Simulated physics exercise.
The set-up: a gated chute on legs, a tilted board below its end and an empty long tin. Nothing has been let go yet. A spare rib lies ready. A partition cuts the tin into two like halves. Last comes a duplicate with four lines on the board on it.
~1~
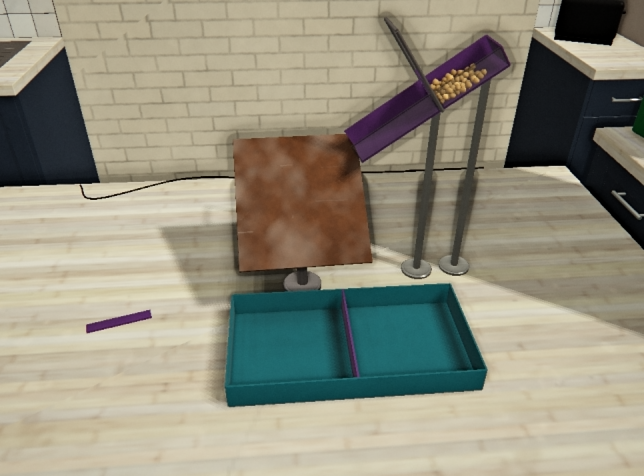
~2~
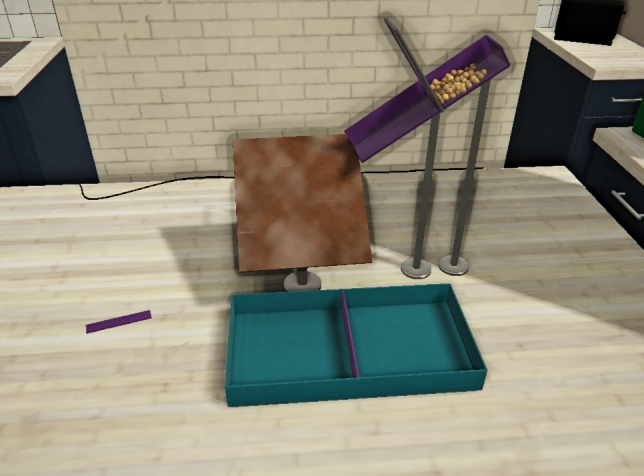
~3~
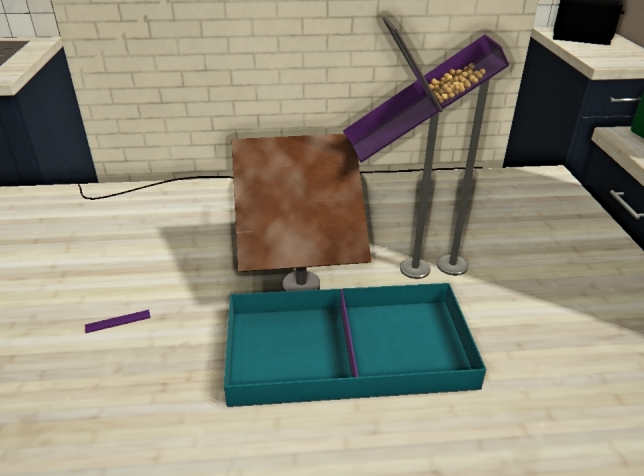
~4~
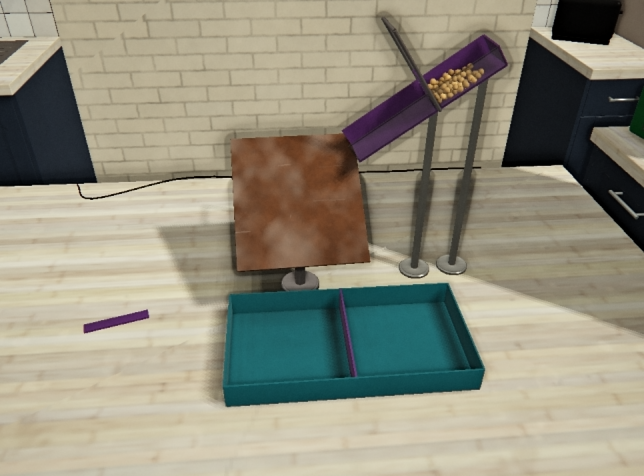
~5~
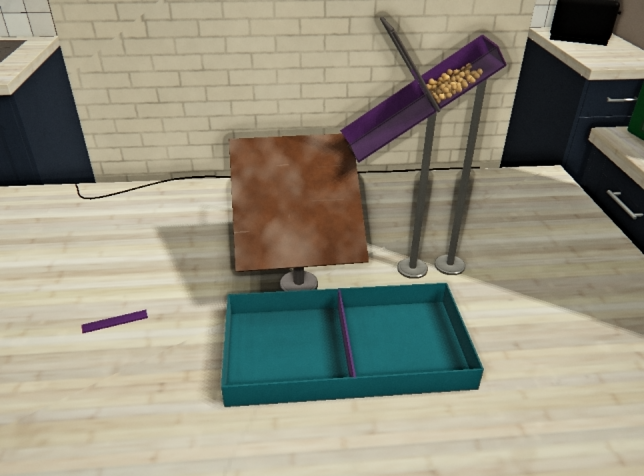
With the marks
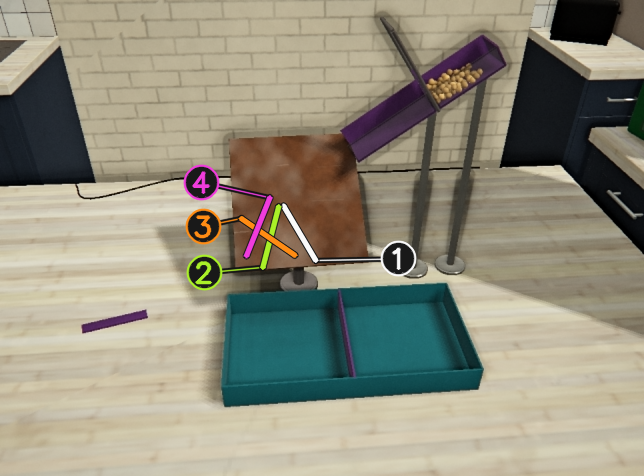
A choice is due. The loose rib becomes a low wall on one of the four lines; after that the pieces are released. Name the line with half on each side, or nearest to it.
I would pick line 1.
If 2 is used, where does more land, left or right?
The left half.
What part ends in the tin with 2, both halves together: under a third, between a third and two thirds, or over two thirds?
Line 2 gives over two thirds.
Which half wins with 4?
More lands on the left.
On the marked copy, line 1 from (283, 205) to (315, 260); line 2 from (278, 206) to (262, 267); line 3 from (241, 218) to (294, 255); line 4 from (269, 197) to (246, 255).
With 1, of what is caught, about half in the left half, about half in the right.
With 2, of what is caught, nearly all in the left half, a stray few in the right.
With 3, of what is caught, nearly all in the left half, a stray few in the right.
With 4, of what is caught, nearly all in the left half, a stray few in the right.
